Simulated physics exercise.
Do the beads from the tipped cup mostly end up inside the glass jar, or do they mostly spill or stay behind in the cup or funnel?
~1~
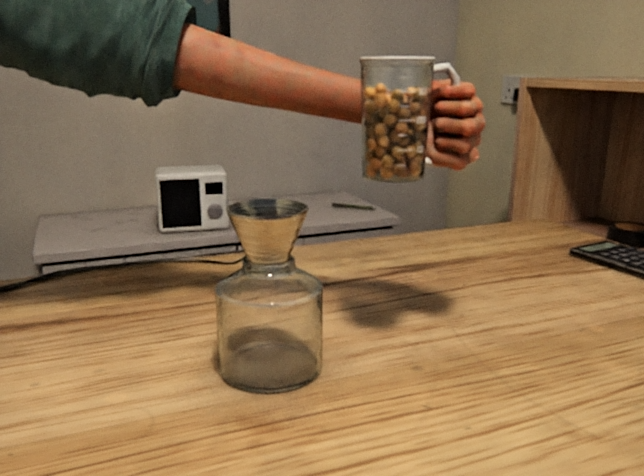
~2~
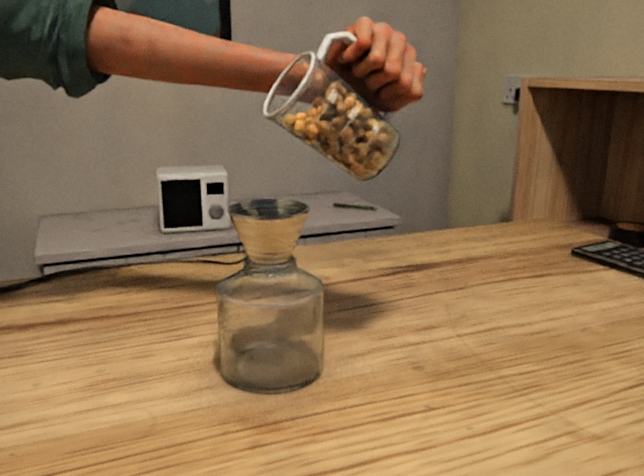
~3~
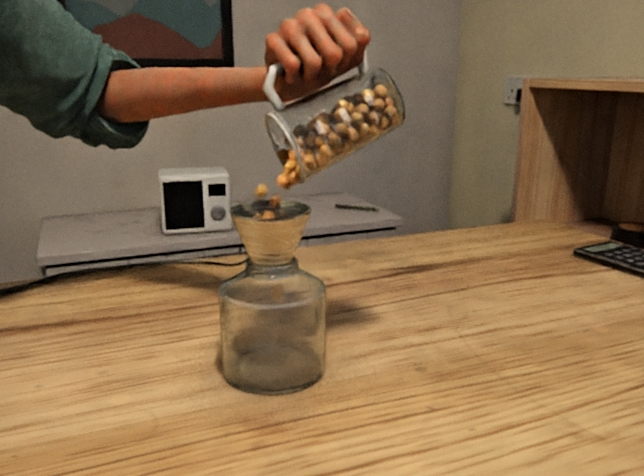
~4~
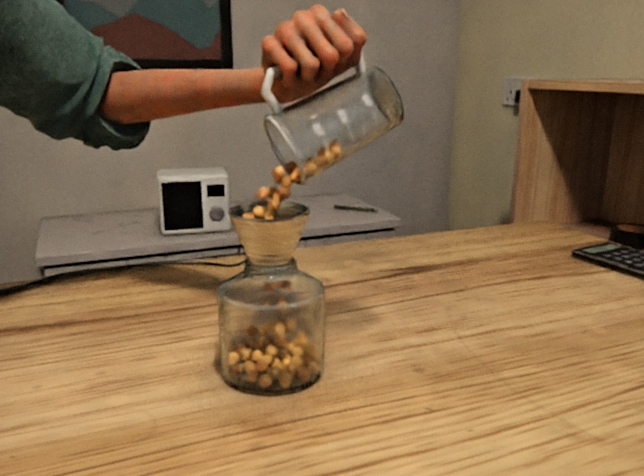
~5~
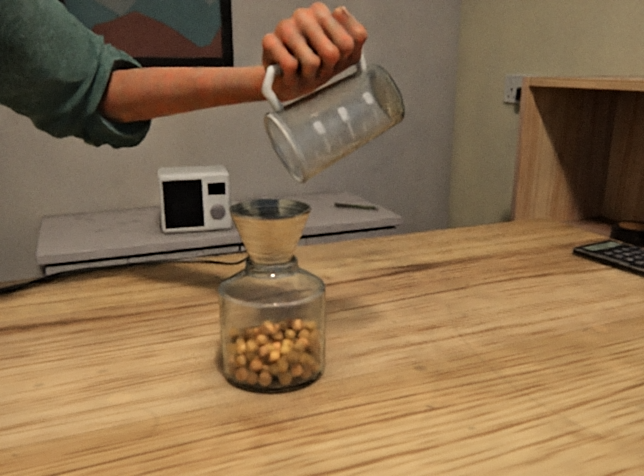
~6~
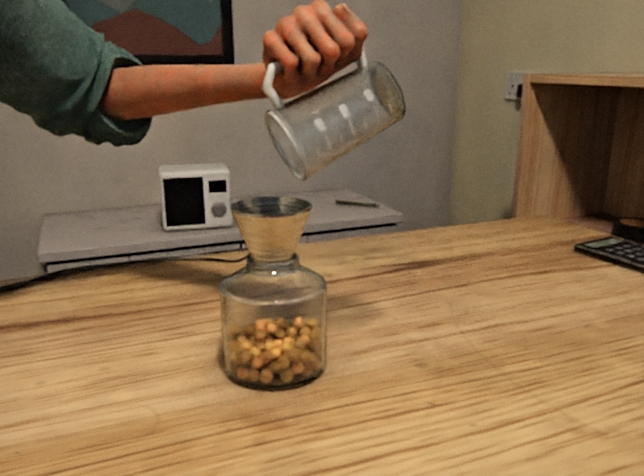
They mostly end up inside the glass jar. The cup and funnel look empty at the end, and no beads are seen on the table.
